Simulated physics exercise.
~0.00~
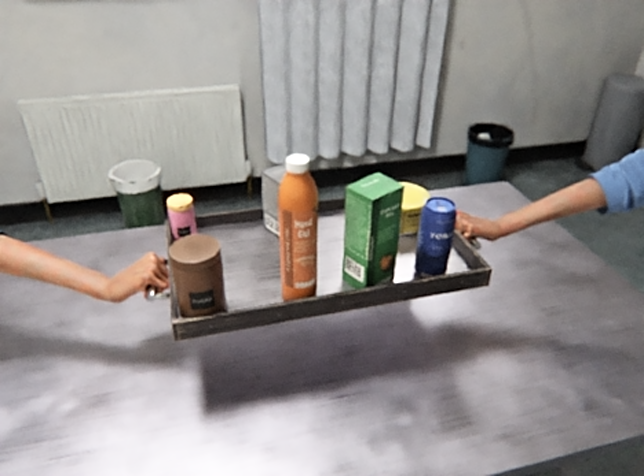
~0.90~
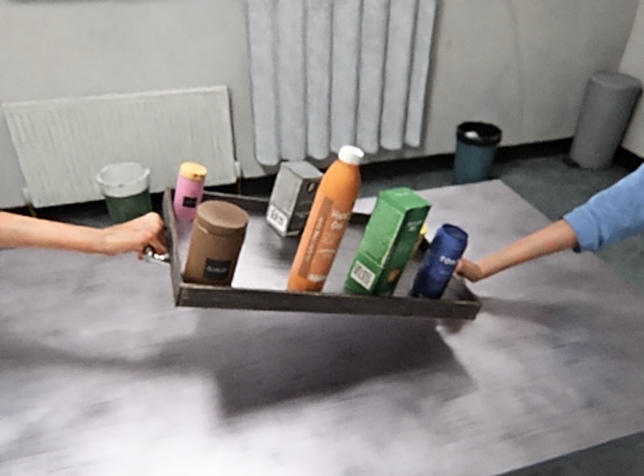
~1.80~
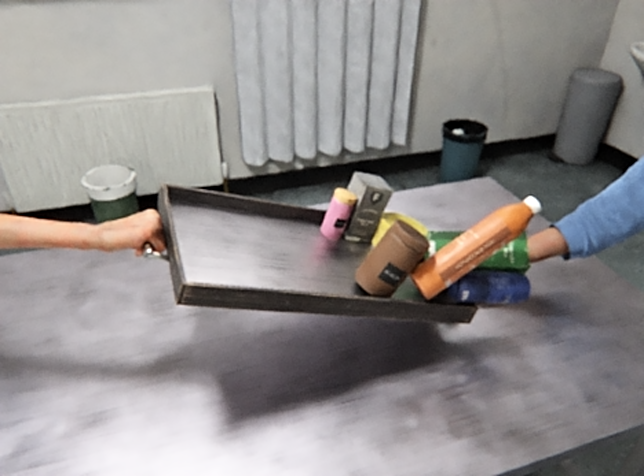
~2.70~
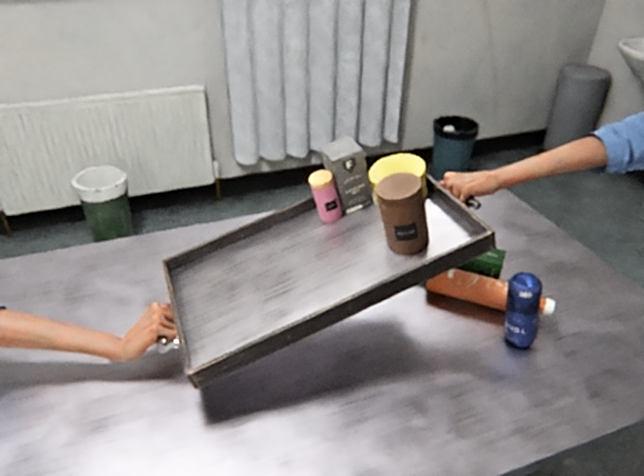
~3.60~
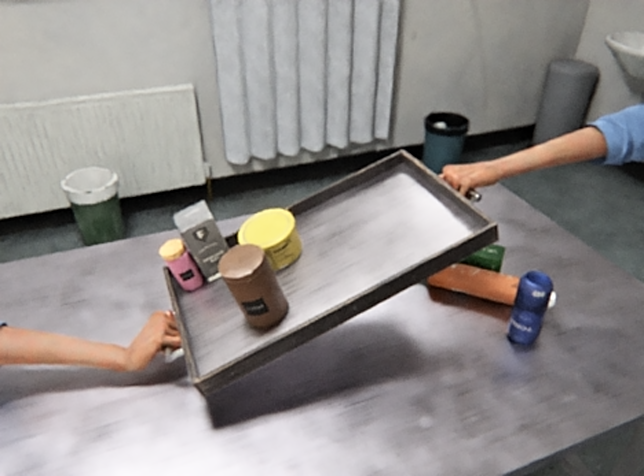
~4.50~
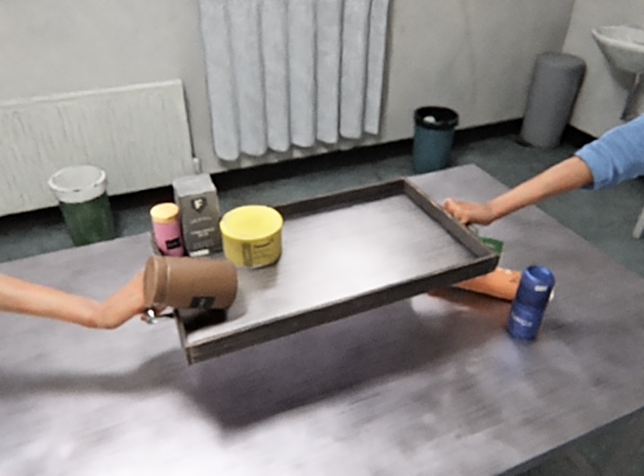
Two hands tilt a tray right, spilling three items, then left, toppling the brown jar.
